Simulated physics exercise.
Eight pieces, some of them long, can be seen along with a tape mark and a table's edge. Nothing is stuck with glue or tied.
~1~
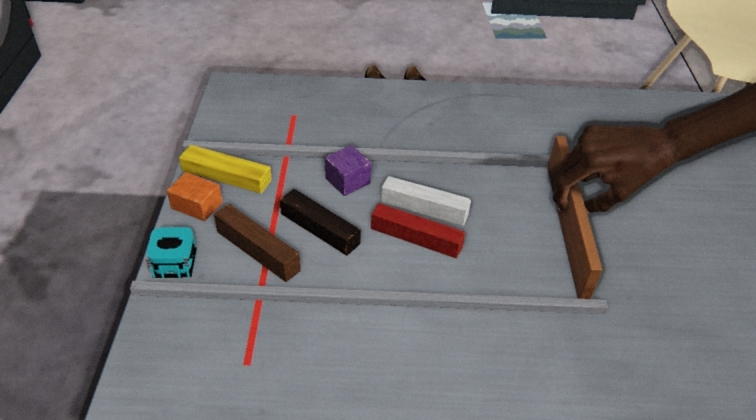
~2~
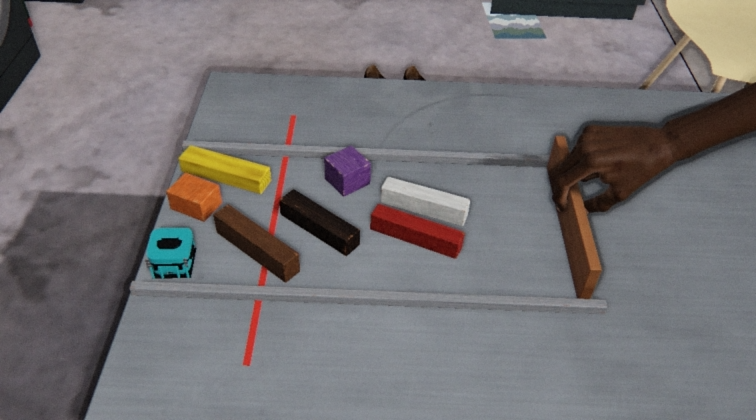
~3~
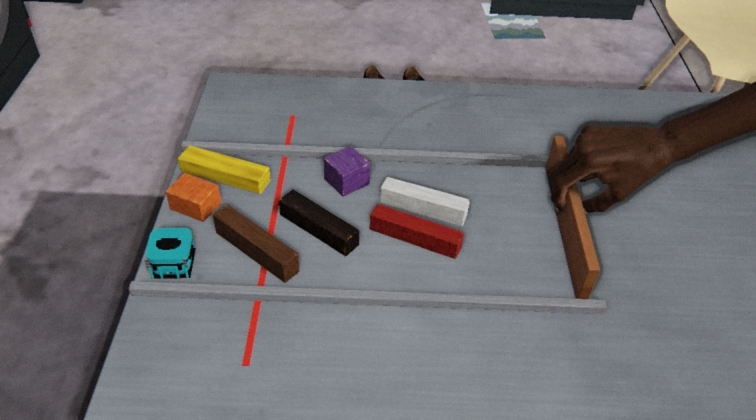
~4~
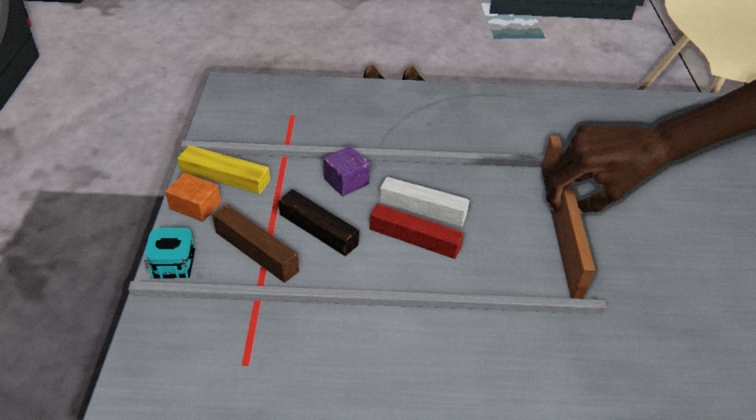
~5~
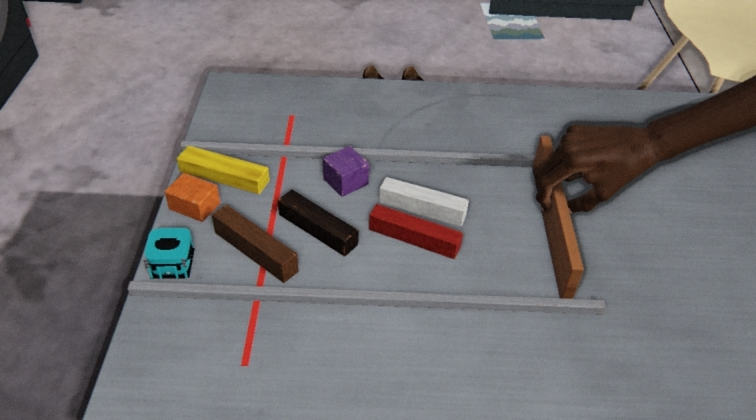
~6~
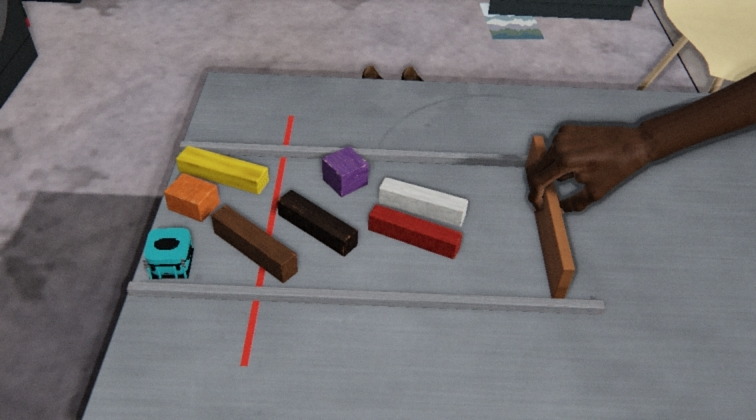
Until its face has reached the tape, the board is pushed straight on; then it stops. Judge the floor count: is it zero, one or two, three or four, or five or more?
The pieces lost over the edge are nonexistent.
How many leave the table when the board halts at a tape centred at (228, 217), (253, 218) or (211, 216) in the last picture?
2, 0, 3.
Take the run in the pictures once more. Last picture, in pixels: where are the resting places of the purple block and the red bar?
I'd say approximately (265, 158) and then (240, 207).
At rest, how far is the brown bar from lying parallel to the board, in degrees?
Angle: Roughly 35 degrees.
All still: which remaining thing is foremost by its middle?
That would be the yellow stick.
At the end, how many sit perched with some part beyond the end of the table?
It's 1.
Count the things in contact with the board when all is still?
At rest, 4 are in contact.
Soon after, none off yet; turquoise case at rest near (170, 254); orange block at rest near (192, 197); yellow stick at rest near (223, 170).
In the end, the number that fall off is zero.
